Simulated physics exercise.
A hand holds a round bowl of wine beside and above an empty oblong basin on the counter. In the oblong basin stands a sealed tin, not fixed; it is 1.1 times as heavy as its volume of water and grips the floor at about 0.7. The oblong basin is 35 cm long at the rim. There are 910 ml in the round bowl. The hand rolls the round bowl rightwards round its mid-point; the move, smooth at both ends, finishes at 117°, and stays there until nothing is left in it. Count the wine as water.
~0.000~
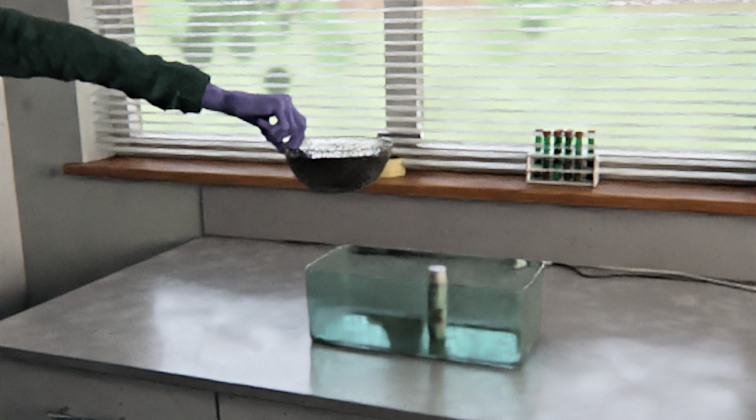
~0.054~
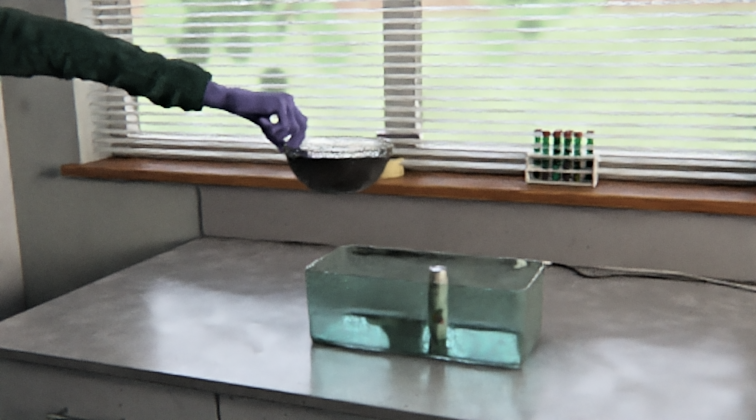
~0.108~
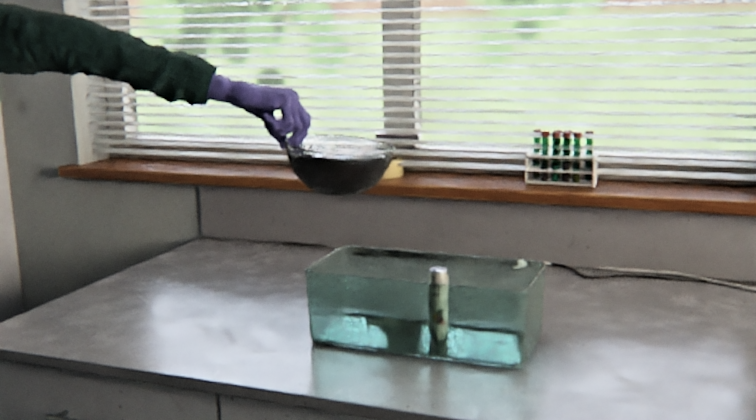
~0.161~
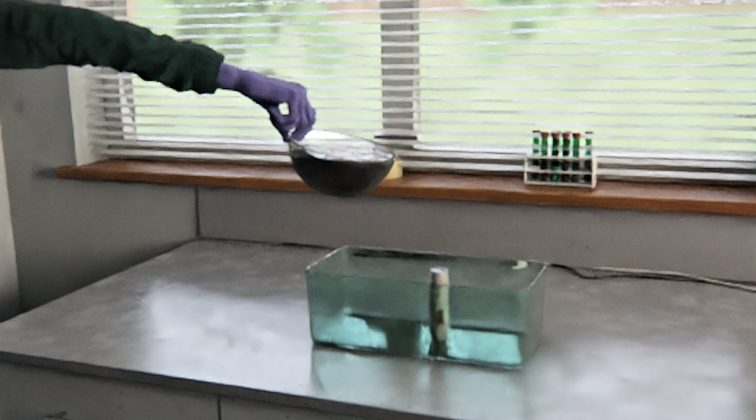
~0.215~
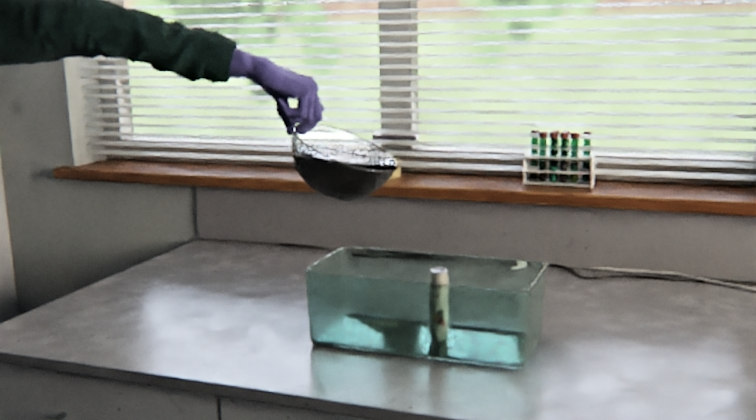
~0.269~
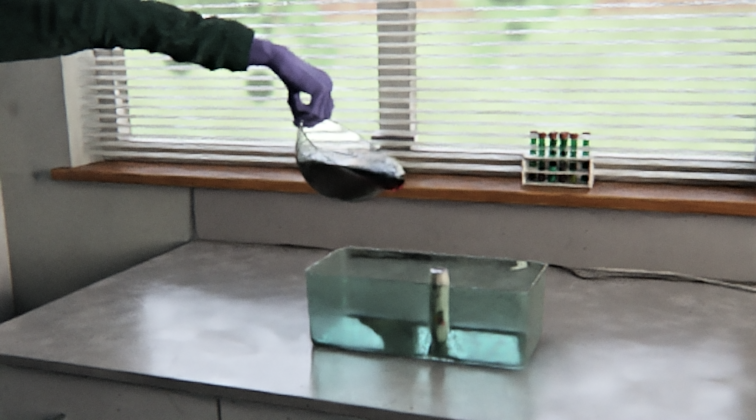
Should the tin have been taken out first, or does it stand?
It topples.
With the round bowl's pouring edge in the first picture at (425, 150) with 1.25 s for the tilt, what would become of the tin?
Then it remains upright.
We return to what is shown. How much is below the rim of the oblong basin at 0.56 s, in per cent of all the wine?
Some 68 per cent.
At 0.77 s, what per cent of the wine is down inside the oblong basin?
About 98 per cent.
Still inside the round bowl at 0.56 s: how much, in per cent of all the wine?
About 4 per cent.
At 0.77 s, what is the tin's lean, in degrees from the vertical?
Near 20° from upright.
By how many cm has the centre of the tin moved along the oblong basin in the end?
Some 9.0 cm.
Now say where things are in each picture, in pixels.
Tilt 0°; pouring edge (388, 147); surface from (294, 149) to (387, 152); the oblong basin's rim runs from (324, 258) to (535, 277); the tin's top is at (437, 272), in the first picture.
Tilt 2°; pouring edge (389, 148); surface from (294, 148) to (387, 153), in the second picture.
Tilt 6°; pouring edge (391, 153); surface from (296, 147) to (389, 156), in the third picture.
Tilt 14°; pouring edge (392, 161); surface from (298, 145) to (392, 159), in the fourth picture.
Tilt 23°; pouring edge (393, 171); surface from (301, 148) to (393, 165); 3 per cent is over the edge, in the fifth picture.
Tilt 35°; pouring edge (391, 183); surface from (304, 151) to (384, 169); 11 per cent is over the edge, in the sixth picture.
By 0.56 s the tilt is 102° and 4 per cent is still to pour; the tin stands where it began.
By 0.77 s the tilt is 117° and 0 per cent is still to pour; the tin leans 18°.
By 0.99 s the tilt is 117° and 0 per cent is still to pour; the tin lies on its side.
By 1.23 s the tilt is 117° and 0 per cent is still to pour; the tin lies on its side.
At rest the tin lies on its side.
